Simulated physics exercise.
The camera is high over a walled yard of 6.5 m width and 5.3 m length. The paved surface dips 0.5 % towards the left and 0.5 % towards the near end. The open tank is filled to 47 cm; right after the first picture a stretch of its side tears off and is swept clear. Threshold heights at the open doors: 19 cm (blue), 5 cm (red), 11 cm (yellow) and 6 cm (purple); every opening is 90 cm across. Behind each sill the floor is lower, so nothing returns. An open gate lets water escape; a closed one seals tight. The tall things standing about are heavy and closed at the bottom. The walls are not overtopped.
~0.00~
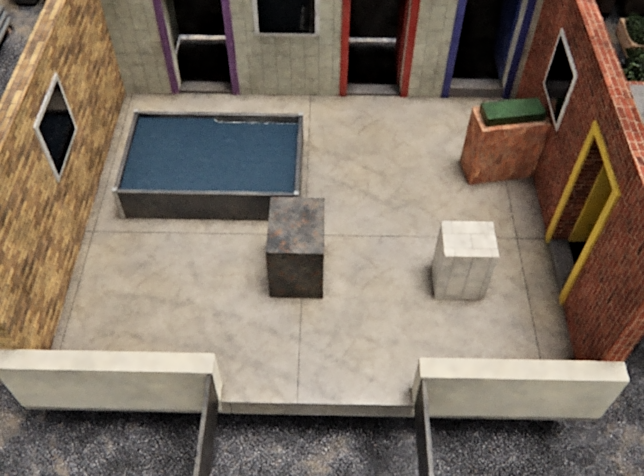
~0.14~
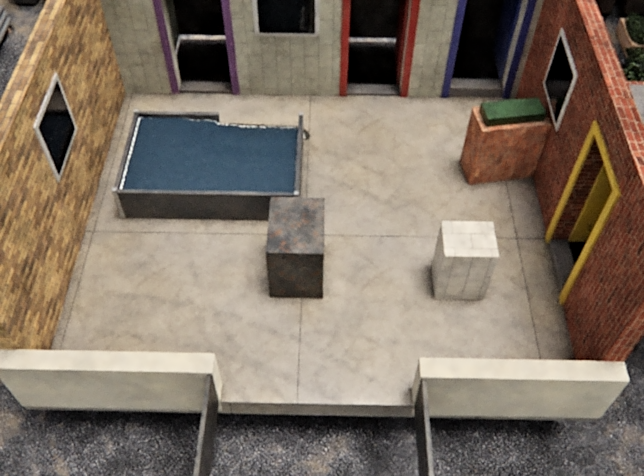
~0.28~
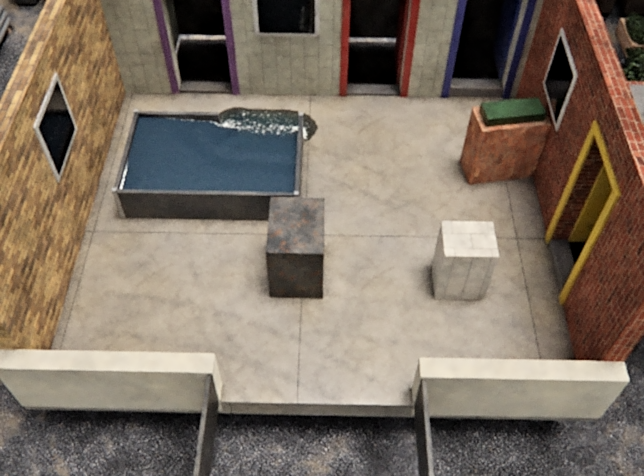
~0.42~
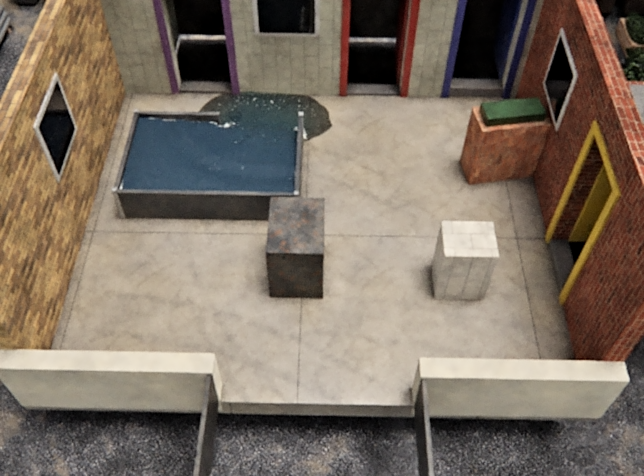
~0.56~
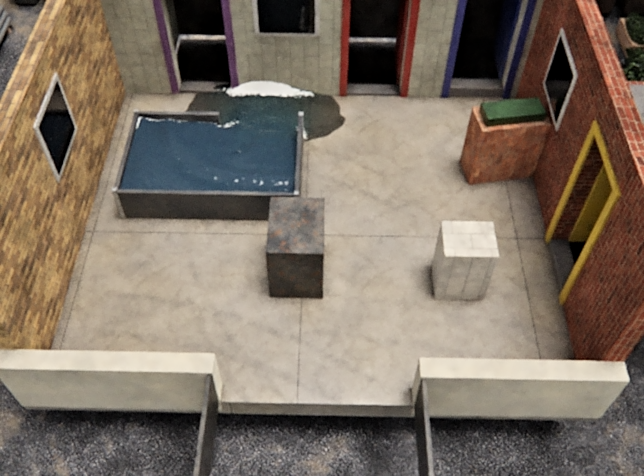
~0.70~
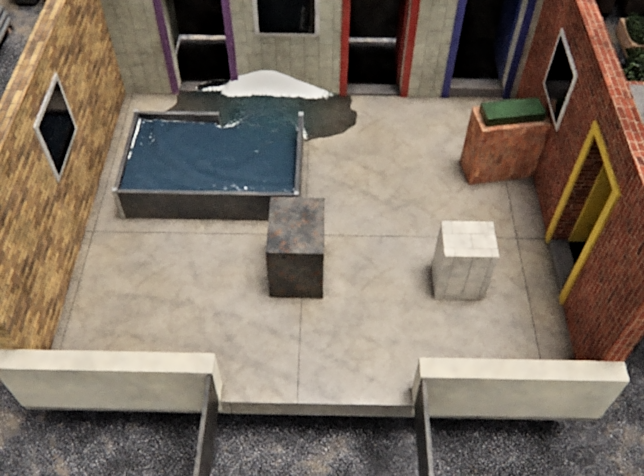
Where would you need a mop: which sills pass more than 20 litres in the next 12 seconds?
The water let in: At the blue door it keeps below the limit; at the red door it passes the limit; at the yellow door it does not reach the limit; at the purple door it passes the limit.
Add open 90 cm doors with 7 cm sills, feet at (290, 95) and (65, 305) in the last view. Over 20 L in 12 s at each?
In that order: Over, below.
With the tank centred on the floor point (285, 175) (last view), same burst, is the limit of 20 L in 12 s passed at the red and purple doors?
Against that limit: Red past it, purple not over.
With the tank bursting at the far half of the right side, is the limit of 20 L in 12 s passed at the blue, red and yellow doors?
Against that limit: Blue not over, red past it, yellow under.
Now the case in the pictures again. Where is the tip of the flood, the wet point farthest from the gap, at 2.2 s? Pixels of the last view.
Around (513, 100).
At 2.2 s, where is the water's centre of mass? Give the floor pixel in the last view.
At about (248, 149).
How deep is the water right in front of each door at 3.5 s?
Depths in cm: Blue 8, red 8, yellow 0, purple 12.
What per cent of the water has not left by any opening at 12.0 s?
Some 82 per cent remains.
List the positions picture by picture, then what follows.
In the first picture, still water, 47 cm deep, in the open tank at (213, 155).
In the second picture, the front is at a hidden place, 0.7 m from the gap on the open tank's far side; 0.3 m2 of floor is under water; 47 cm left at the back of the open tank.
In the third picture, the front is at a hidden place, 0.9 m from the gap on the open tank's far side; 0.9 m2 of floor is under water; 47 cm left at the back of the open tank.
In the fourth picture, water pours out on the open tank's far side and has run 1.2 m, to (233, 94); typically 7 cm deep outside, 47 cm at the open tank's back.
In the fifth picture, the front is at (208, 94), 1.5 m from the gap on the open tank's far side; 2.1 m2 of floor is under water; 46 cm left at the back of the open tank.
In the sixth picture, the front is at (187, 93), 1.7 m from the gap on the open tank's far side; 2.4 m2 of floor is under water; 40 cm left at the back of the open tank.
After 1.4 s water covers 10 % of the floor and is deepest (36 cm) near (276, 97); blue door not reached, red door 9 cm at the sill, 0 L in, yellow door not reached, purple door 14 cm at the sill, 17 L in.
After 2.2 s water covers 25 % of the floor and is deepest (30 cm) near (276, 97); blue door 4 cm at the sill, 0 L in, red door 10 cm at the sill, 9 L in, yellow door not reached, purple door 11 cm at the sill, 39 L in.
After 3.5 s water covers 40 % of the floor and is deepest (22 cm) near (523, 146); blue door 8 cm at the sill, 0 L in, red door 8 cm at the sill, 25 L in, yellow door not reached, purple door 12 cm at the sill, 62 L in.
After 7.0 s water covers 75 % of the floor and is deepest (12 cm) near (43, 380); blue door 10 cm at the sill, 0 L in, red door 8 cm at the sill, 35 L in, yellow door 5 cm at the sill, 0 L in, purple door 8 cm at the sill, 93 L in.
After 12.0 s water covers 95 % of the floor and is deepest (10 cm) near (43, 380); blue door 4 cm at the sill, 0 L in, red door 6 cm at the sill, 51 L in, yellow door 3 cm at the sill, 0 L in, purple door 4 cm at the sill, 98 L in.
